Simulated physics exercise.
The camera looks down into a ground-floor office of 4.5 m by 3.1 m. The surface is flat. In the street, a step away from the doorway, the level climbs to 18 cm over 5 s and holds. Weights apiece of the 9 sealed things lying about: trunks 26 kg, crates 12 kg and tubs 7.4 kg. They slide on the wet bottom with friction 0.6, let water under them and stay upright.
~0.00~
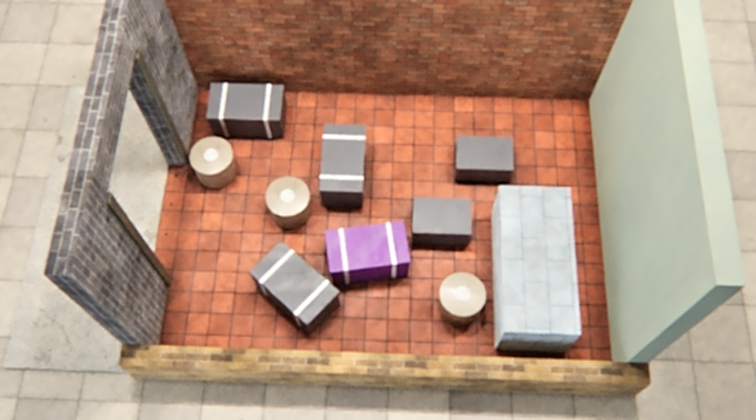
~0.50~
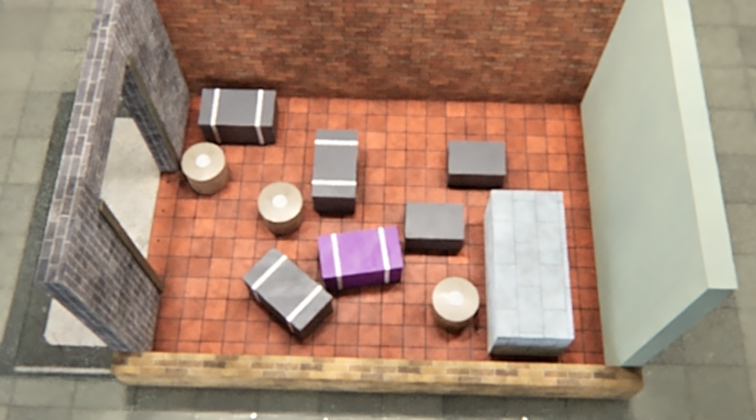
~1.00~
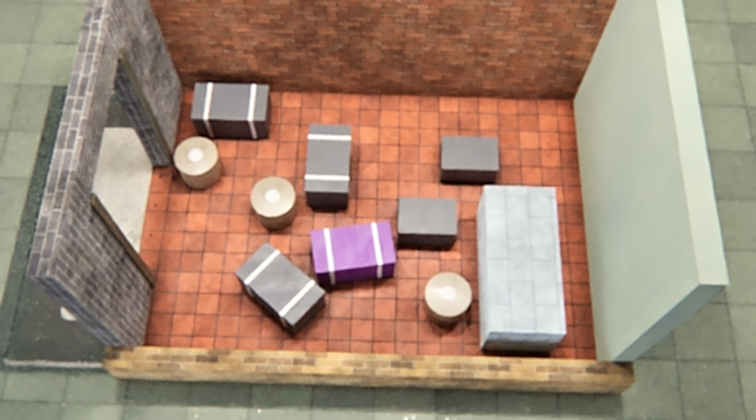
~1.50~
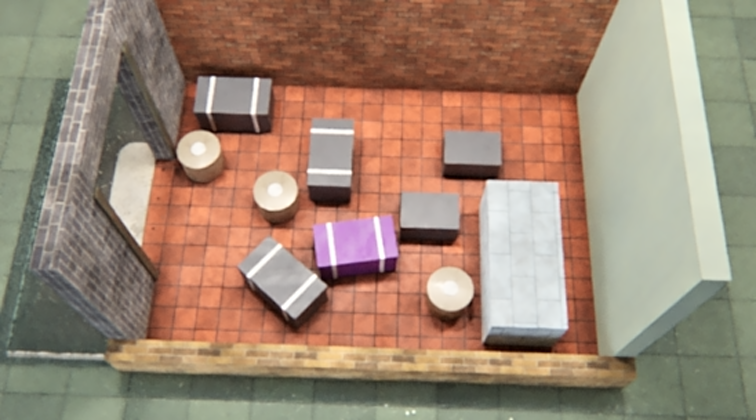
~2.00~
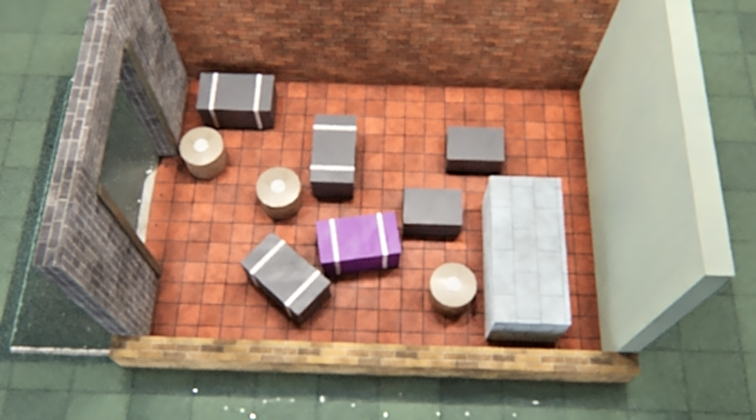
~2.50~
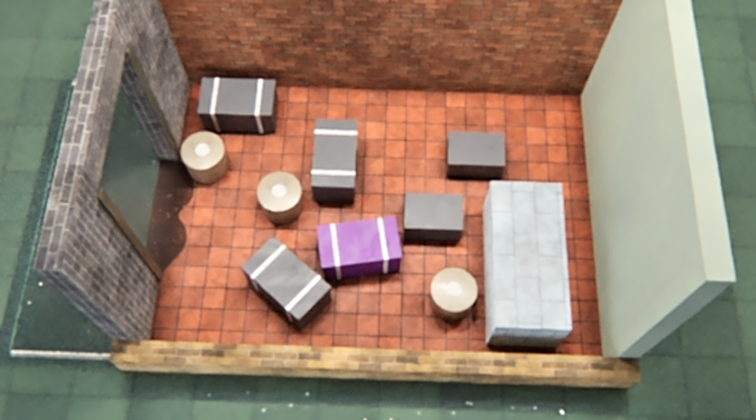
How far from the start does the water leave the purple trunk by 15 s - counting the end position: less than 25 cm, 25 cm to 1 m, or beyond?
Purple trunk slides a little.
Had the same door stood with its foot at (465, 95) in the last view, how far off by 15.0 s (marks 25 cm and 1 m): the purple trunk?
Then the purple trunk ends far away.
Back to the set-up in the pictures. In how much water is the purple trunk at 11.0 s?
About 10 cm.
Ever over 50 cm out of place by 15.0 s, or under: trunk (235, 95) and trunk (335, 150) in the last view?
In turn: Short of it, past it.
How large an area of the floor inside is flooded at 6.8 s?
Roughly 8.5 m2.
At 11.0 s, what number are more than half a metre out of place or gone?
I count 6.
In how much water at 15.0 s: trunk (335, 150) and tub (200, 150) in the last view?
About 16 and 16 cm.
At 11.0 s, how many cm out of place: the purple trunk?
Roughly 80 cm by then.
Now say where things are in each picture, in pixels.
The purple trunk at (367, 246), on the bottom; water covers 0.0 m2; 0 of 9 have shifted, in the first picture.
The purple trunk at (360, 252), on the bottom; water covers 0.0 m2; 0 of 9 have shifted, in the second picture.
The purple trunk at (353, 247) rests on the ground; 0.0 m2 under water; 0 of 9 have shifted, in the third picture.
The purple trunk at (355, 241), on the bottom; water covers 0.0 m2; 0 of 9 have shifted, in the fourth picture.
The purple trunk at (358, 237) rests on the ground; 0.0 m2 under water; 0 of 9 have shifted, in the fifth picture.
The purple trunk at (359, 242), on the bottom; 0.2 m2 under water; 0 of 9 have shifted, in the sixth picture.
After 3.5 s the purple trunk is near (359, 242), 0.0 m from its start, aground; 0 afloat.
After 6.8 s the purple trunk is near (368, 251), 0.1 m from its start, aground; 1 afloat.
After 11.0 s the purple trunk is near (394, 304), 0.7 m from its start, afloat; 8 afloat.
After 15.0 s the purple trunk is near (309, 277), 0.6 m from its start, afloat; 9 afloat.
